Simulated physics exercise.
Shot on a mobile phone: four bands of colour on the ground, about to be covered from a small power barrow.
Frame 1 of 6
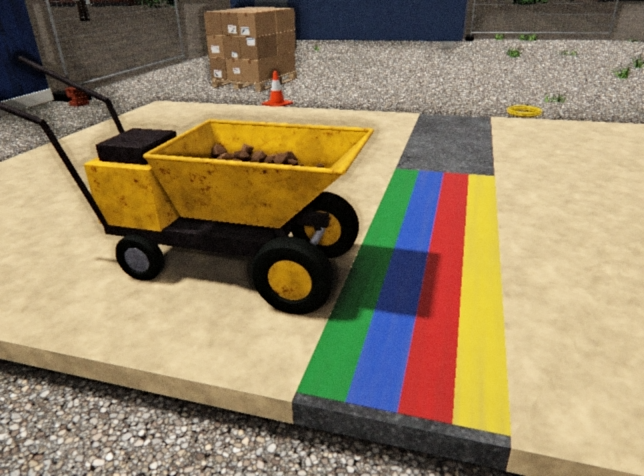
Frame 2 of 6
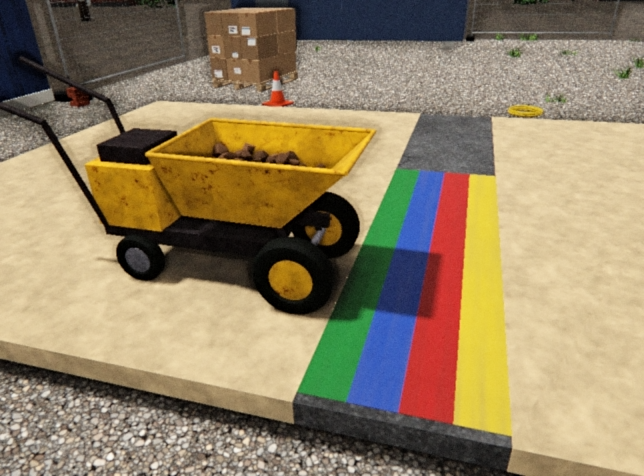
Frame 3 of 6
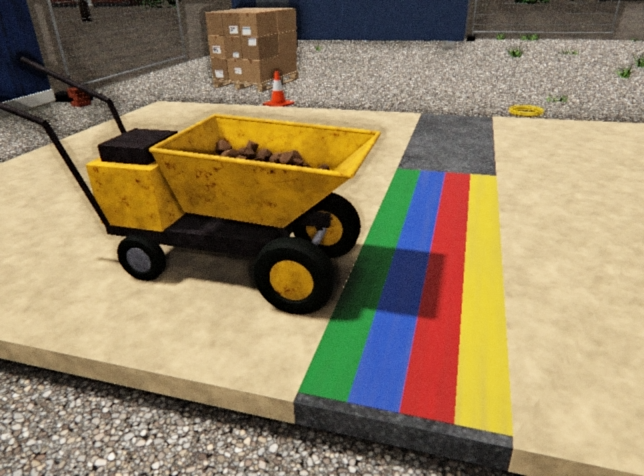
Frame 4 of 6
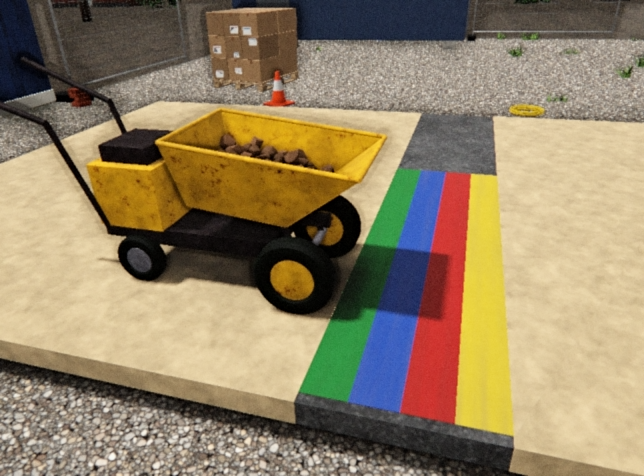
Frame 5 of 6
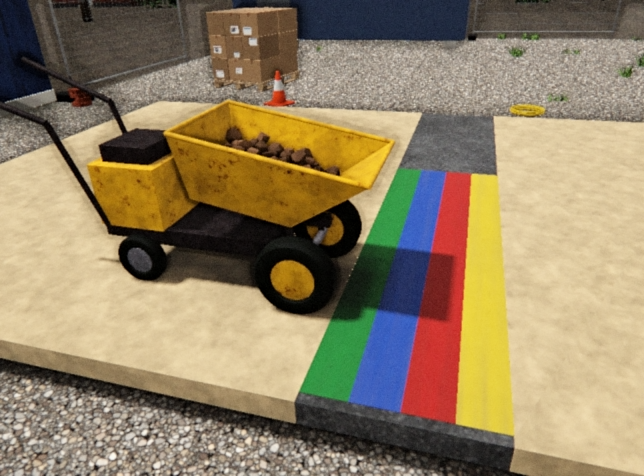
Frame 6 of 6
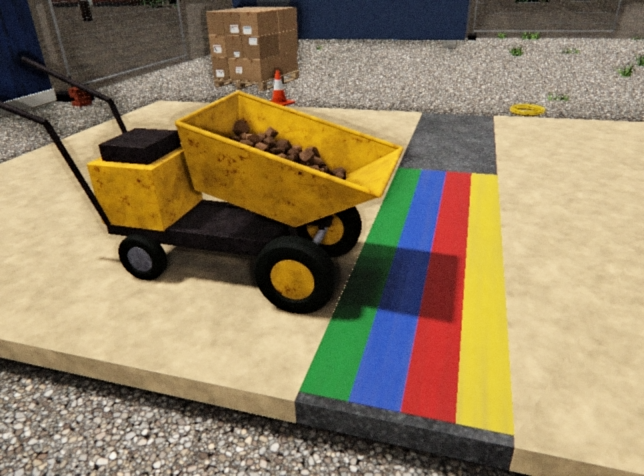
Yellow skip of a small power barrow, loaded with brown clods, tilting gradually forward to the right beside four coloured ground stripes.
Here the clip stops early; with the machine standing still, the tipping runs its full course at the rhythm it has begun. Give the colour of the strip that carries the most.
It is yellow.
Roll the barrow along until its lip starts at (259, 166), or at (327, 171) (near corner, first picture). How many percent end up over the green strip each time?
20 % and 0 %.
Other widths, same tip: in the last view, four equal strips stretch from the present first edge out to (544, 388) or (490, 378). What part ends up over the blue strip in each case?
Roughly 0 % and 0 %.
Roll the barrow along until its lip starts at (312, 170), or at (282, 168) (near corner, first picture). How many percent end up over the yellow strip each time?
20 and 20 in a hundred, in that order.
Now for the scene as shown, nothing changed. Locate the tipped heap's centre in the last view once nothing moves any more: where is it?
Once nothing moves, the middle sits near (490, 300).
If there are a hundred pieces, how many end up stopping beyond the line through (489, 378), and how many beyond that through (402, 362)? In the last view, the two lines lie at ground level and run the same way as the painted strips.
In order: 50 per cent, then 90 per cent.
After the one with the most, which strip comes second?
The red strip.
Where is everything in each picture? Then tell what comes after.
In the first picture, lip of the skip at (343, 173), level; top of the load at (253, 165), clay clods; green strip at (339, 347); blue strip at (384, 355); red strip at (432, 364); yellow strip at (482, 372).
In the second picture, lip of the skip at (345, 174), level; top of the load at (238, 165).
In the third picture, lip of the skip at (351, 176), tipped barely; top of the load at (241, 163).
In the fourth picture, lip of the skip at (359, 181), tipped a little; top of the load at (246, 159).
In the fifth picture, lip of the skip at (369, 187), tipped a little; top of the load at (253, 155).
In the sixth picture, lip of the skip at (379, 196), tipped clearly; top of the load at (245, 149); green strip at (342, 347); blue strip at (387, 355); red strip at (435, 363); yellow strip at (485, 372).
Soon after the last picture, skip tipped steeply; all in the skip.
A little later, skip tipped right over; about two thirds in the skip; about a quarter over the red strip; a small part over the yellow strip; a stray few off the paint.
Later still, skip tipped right over; a small part in the skip; about a quarter over the red strip; about a third over the yellow strip; about a quarter off the paint.
At rest, skip tipped right over; a small part in the skip; none over the green strip; none over the blue strip; about a quarter over the red strip; about a third over the yellow strip; about a third off the paint.
